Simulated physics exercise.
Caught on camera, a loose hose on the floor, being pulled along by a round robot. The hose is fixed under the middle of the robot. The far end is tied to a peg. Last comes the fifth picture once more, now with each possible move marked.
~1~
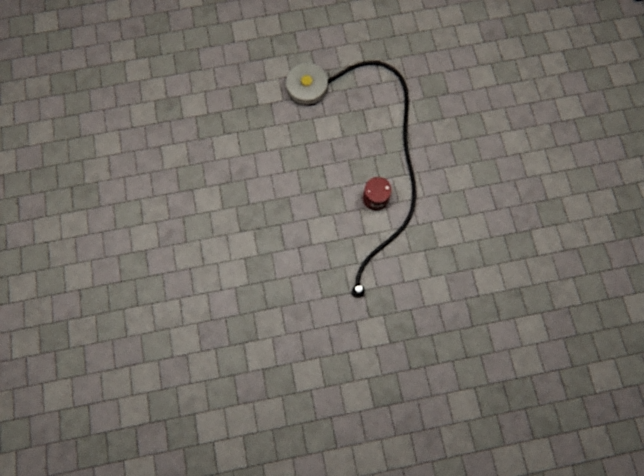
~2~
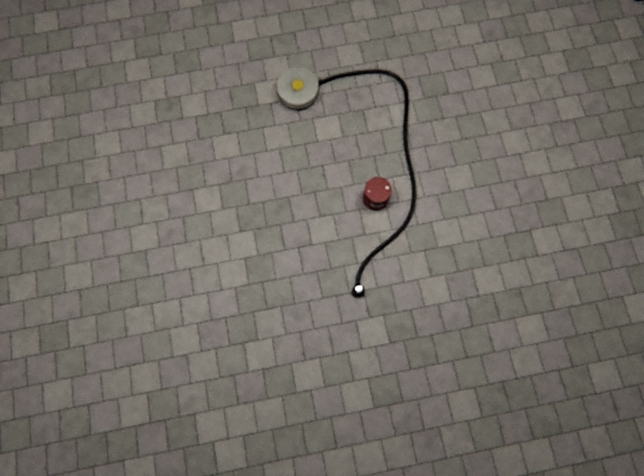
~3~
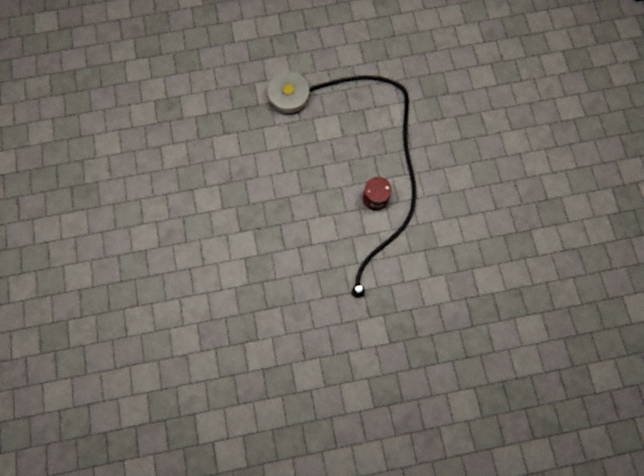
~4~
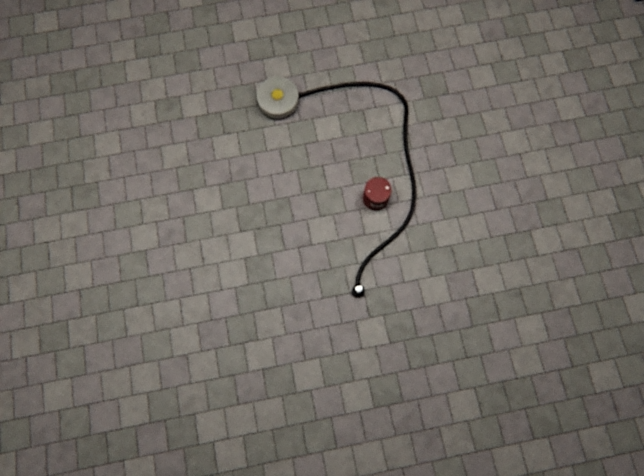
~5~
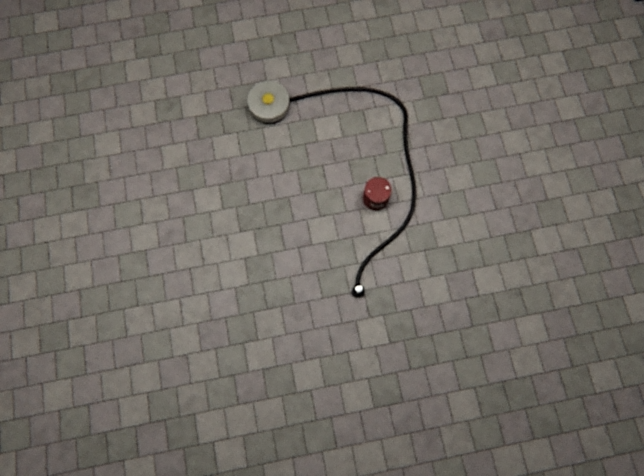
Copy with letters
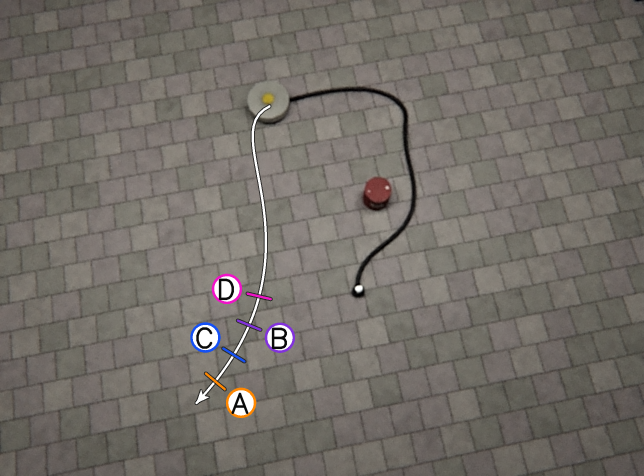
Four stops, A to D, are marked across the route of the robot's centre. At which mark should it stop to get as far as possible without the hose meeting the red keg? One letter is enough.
As far as tick B.
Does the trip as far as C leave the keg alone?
No.
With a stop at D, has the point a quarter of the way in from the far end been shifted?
No.
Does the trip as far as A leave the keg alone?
No.
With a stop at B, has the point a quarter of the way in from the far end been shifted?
No.
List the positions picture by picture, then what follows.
In the first frame, robot (307, 85); peg (359, 290); red keg (377, 194).
In the second frame, robot (298, 89); peg (359, 290).
In the third frame, robot (289, 93); peg (359, 290).
In the fourth frame, robot (278, 98); peg (359, 290).
In the fifth frame, robot (269, 103); peg (359, 290); red keg (377, 194).
On the marked copy, A at (215, 381); B at (249, 325); C at (234, 355); D at (259, 296); the route from (270, 106) via (266, 251) to (196, 403).
Following B. Soon after the start, robot (257, 172), middle of the hose (403, 140).
Later, robot (265, 251), middle of the hose (393, 146).
In the end, robot (248, 324), middle of the hose (366, 181); nothing has been touched.
As for the rest, A brings the hose against the keg; C brings the hose against the keg; D is safe but short.
